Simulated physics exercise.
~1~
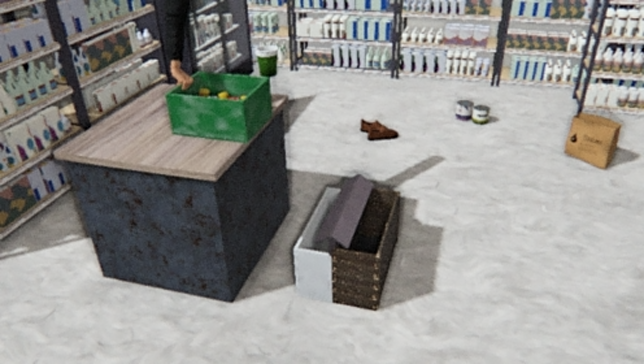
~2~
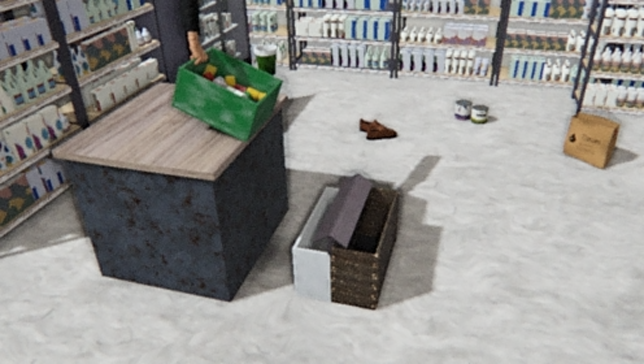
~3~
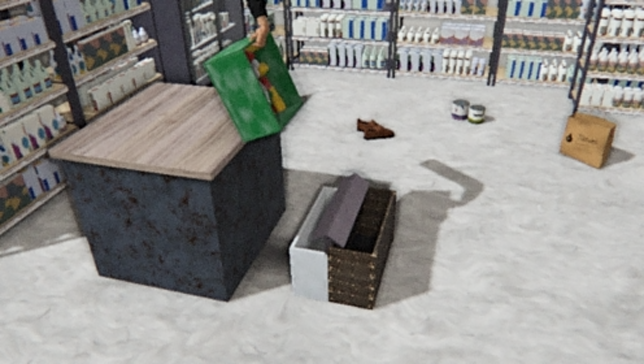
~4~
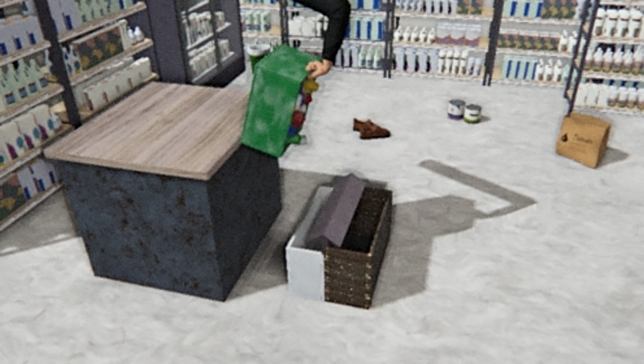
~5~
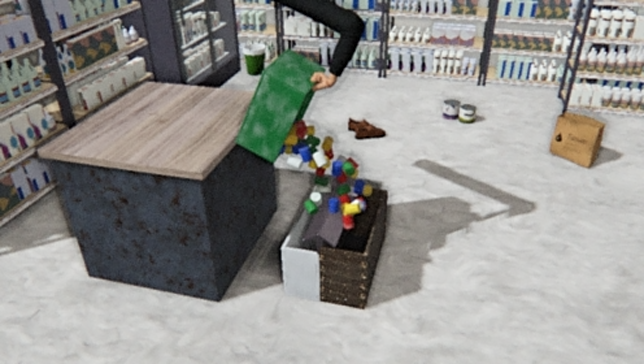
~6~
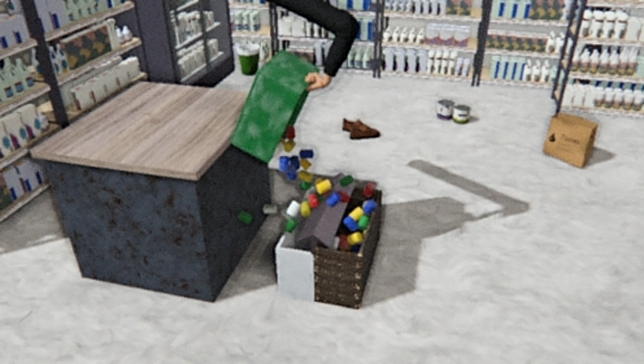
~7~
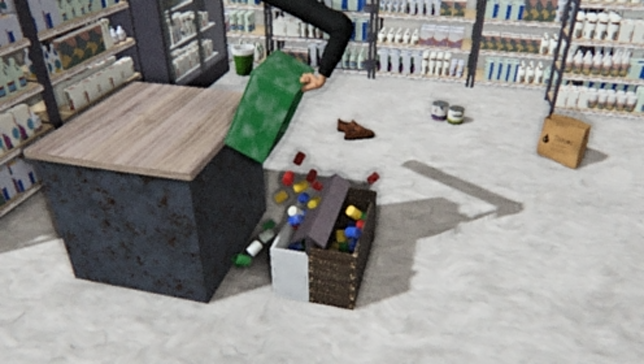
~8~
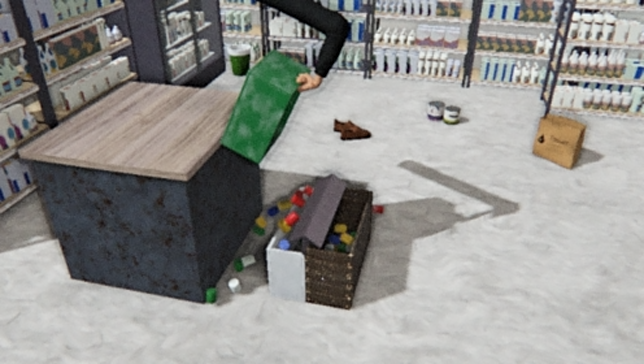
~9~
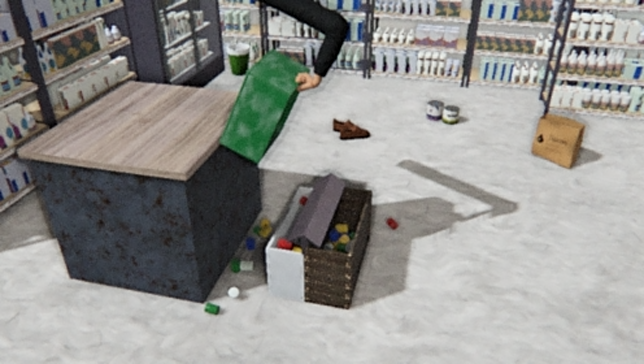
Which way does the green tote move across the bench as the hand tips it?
The green tote moves to the right, tipping over the edge of the bench toward the boxes.
